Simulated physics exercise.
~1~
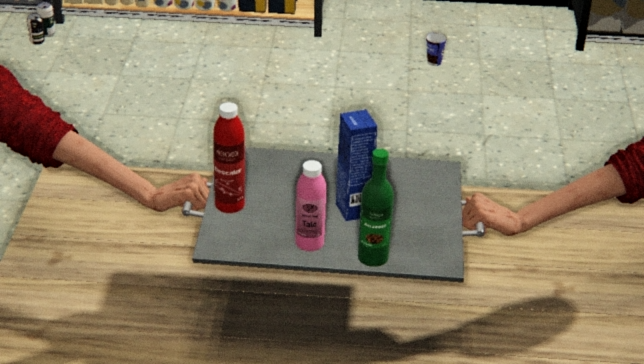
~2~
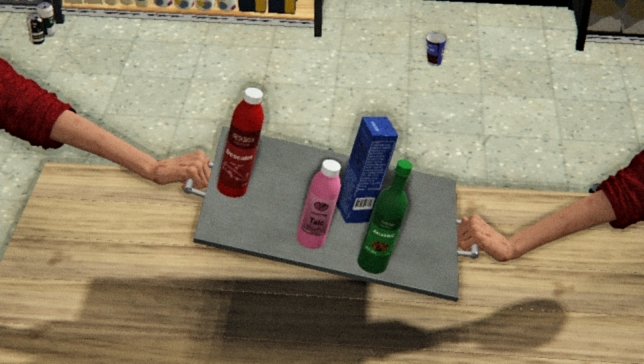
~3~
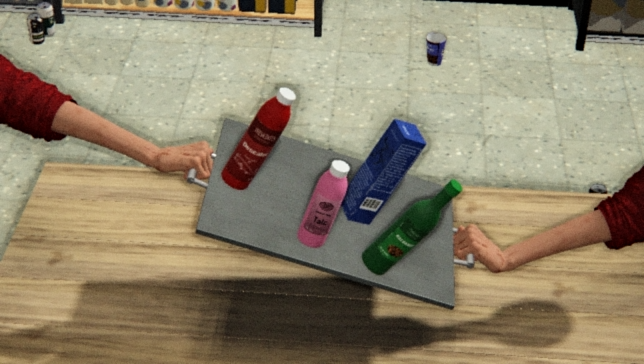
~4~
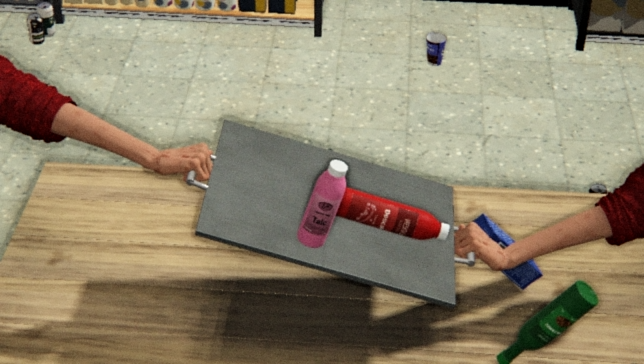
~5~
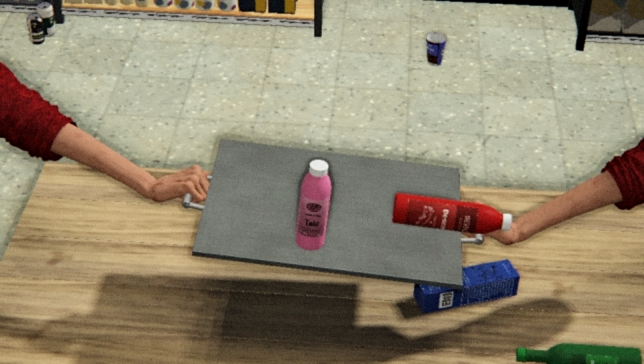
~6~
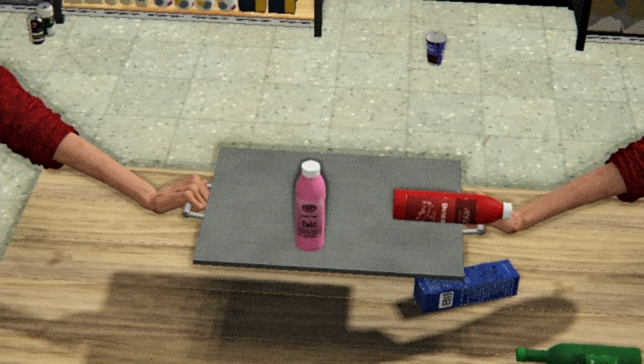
Above a wooden surface, two hands tipped a gray tray down to the right, sending a green bottle and blue carton tumbling off and toppling a red bottle, then leveled it with the red one lying near the right edge and the pink bottle still standing.
